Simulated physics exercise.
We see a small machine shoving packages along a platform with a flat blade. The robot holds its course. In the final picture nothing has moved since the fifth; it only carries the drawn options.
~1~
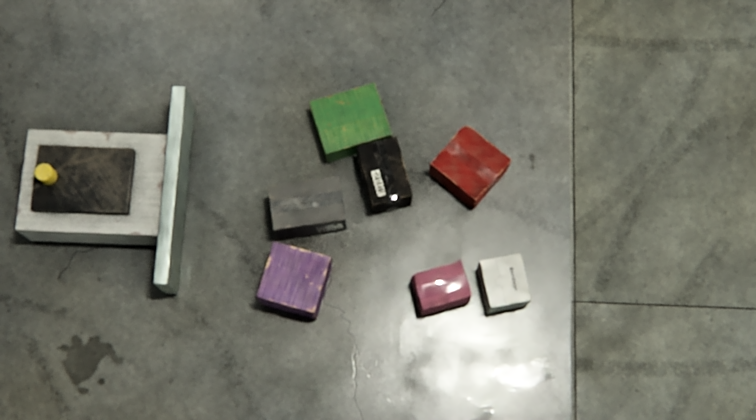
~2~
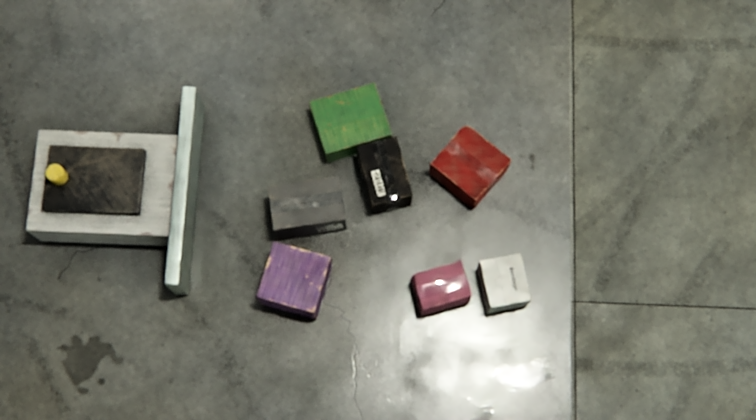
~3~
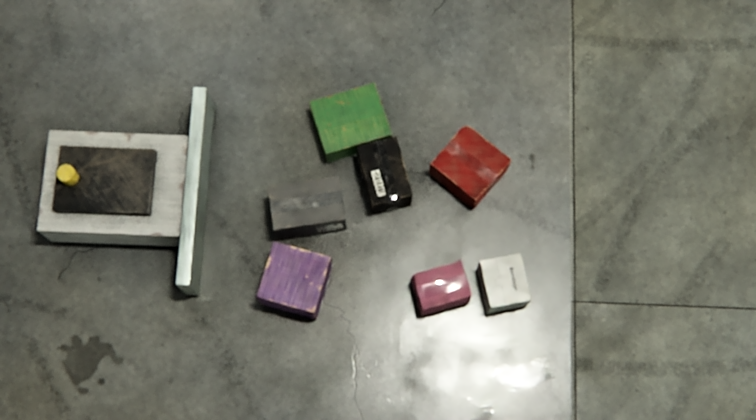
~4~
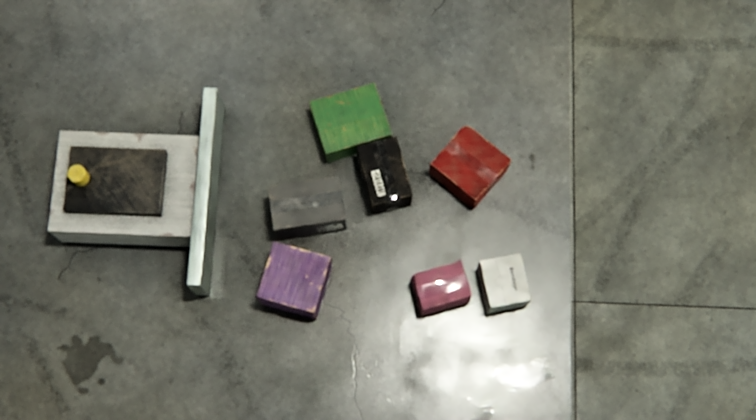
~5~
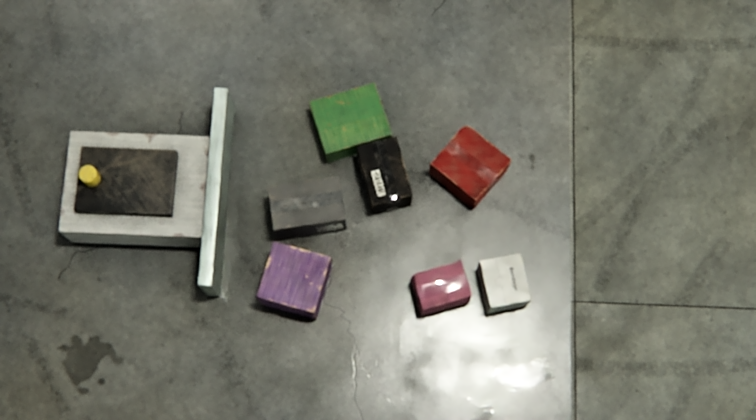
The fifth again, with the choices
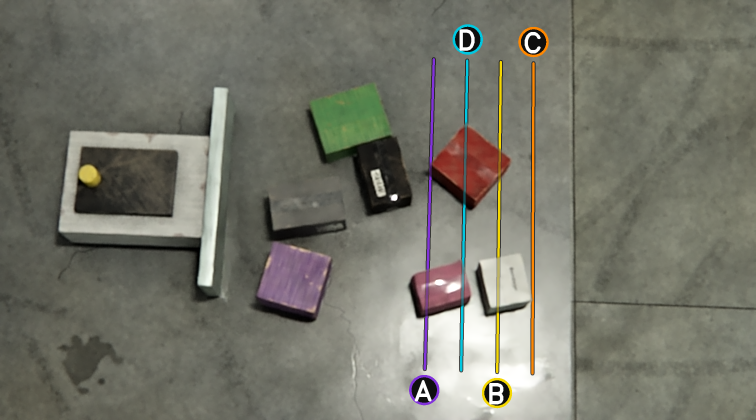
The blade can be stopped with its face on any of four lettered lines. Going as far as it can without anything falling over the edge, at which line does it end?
Line A.
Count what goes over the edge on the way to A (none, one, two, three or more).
The count is none.
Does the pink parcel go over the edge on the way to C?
By then, yes.
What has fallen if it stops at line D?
The white box goes over.
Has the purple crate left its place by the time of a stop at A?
Yes.
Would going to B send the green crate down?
No.
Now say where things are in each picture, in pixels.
In the first frame, red parcel (469, 167); white box (504, 283); grey parcel (308, 208).
In the second frame, robot (102, 180); purple crate (295, 281).
In the third frame, robot (113, 180); pink parcel (441, 288).
In the fourth frame, robot (124, 181); red parcel (469, 167).
In the fifth frame, robot (134, 181); grey parcel (308, 208); purple crate (295, 281); black parcel (384, 176).
On the marked copy, A at (430, 208); B at (499, 211); C at (533, 212); D at (464, 210).
With A. Early on, robot (211, 184); purple crate (324, 282); grey parcel (334, 212).
Further on, robot (289, 187); red parcel (490, 156); pink parcel (458, 294).
At the end, robot (347, 190); white box (560, 294); red parcel (525, 164); nothing has fallen.
As for the rest, B drops the pink parcel, red parcel and white box; C drops the black parcel, pink parcel, red parcel and white box; D drops the white box.
